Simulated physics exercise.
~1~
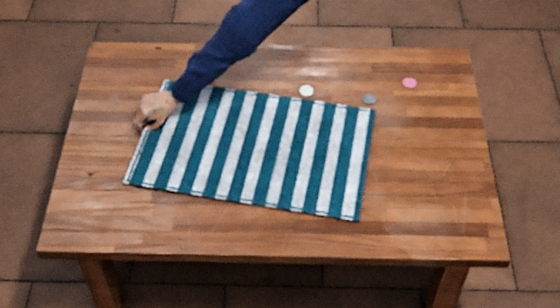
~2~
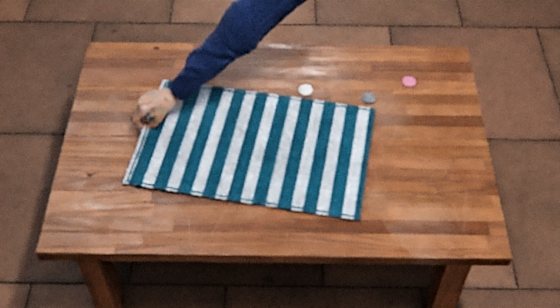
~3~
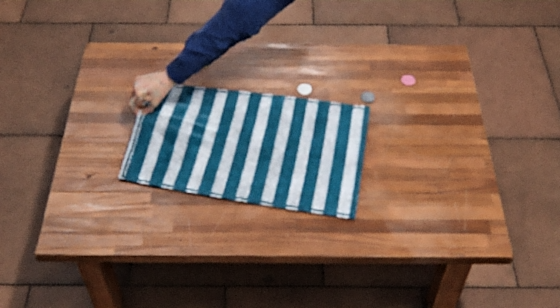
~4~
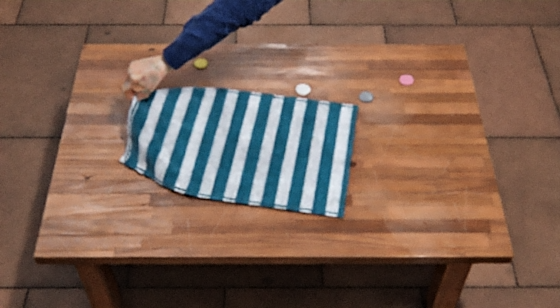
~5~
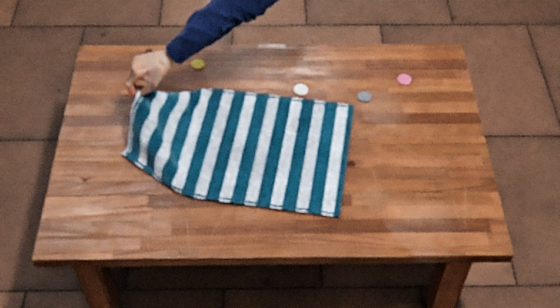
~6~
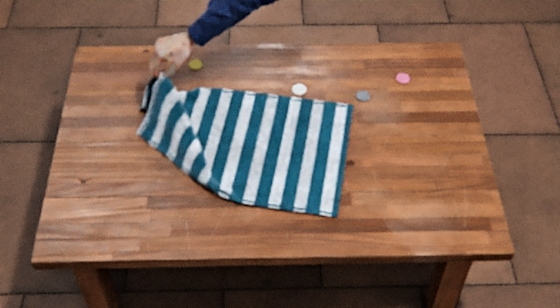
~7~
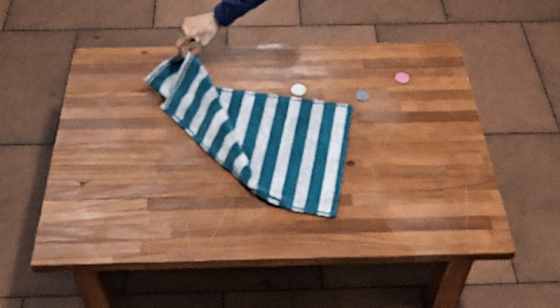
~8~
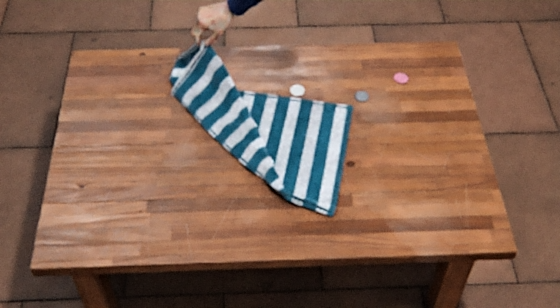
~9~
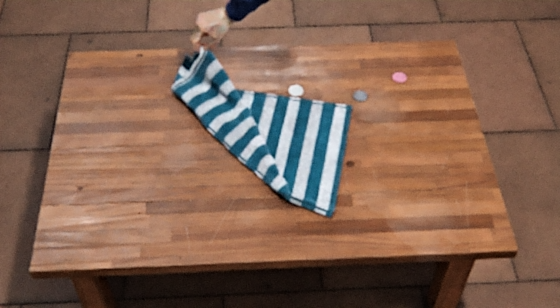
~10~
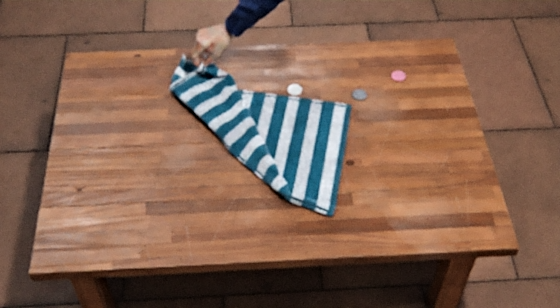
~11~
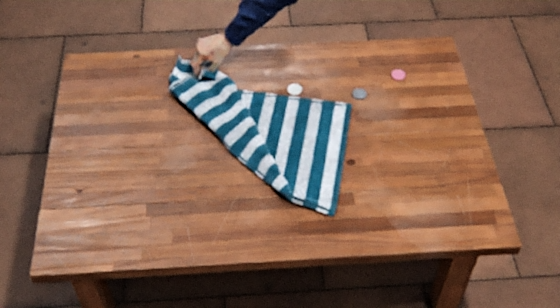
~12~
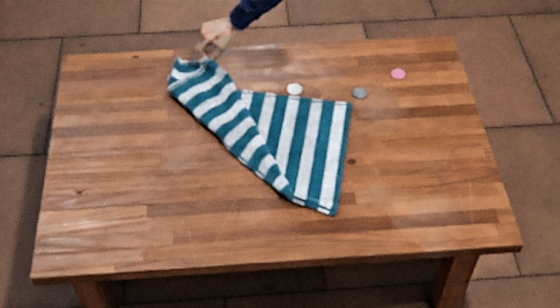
On a wooden table standing on a tiled floor, a teal-and-white striped cloth lies flat near a white cap, a grey token and a pink disc. A hand in a dark blue sleeve pinches the cloth's upper left corner and tugs it slightly, and a yellow badge shows beside the wrist. The hand then lifts the corner and carries it up and to the right, folding the left side over itself. It sets the corner down near the table's back edge, covering the badge. The fingers linger there, with the other three small objects still uncovered.
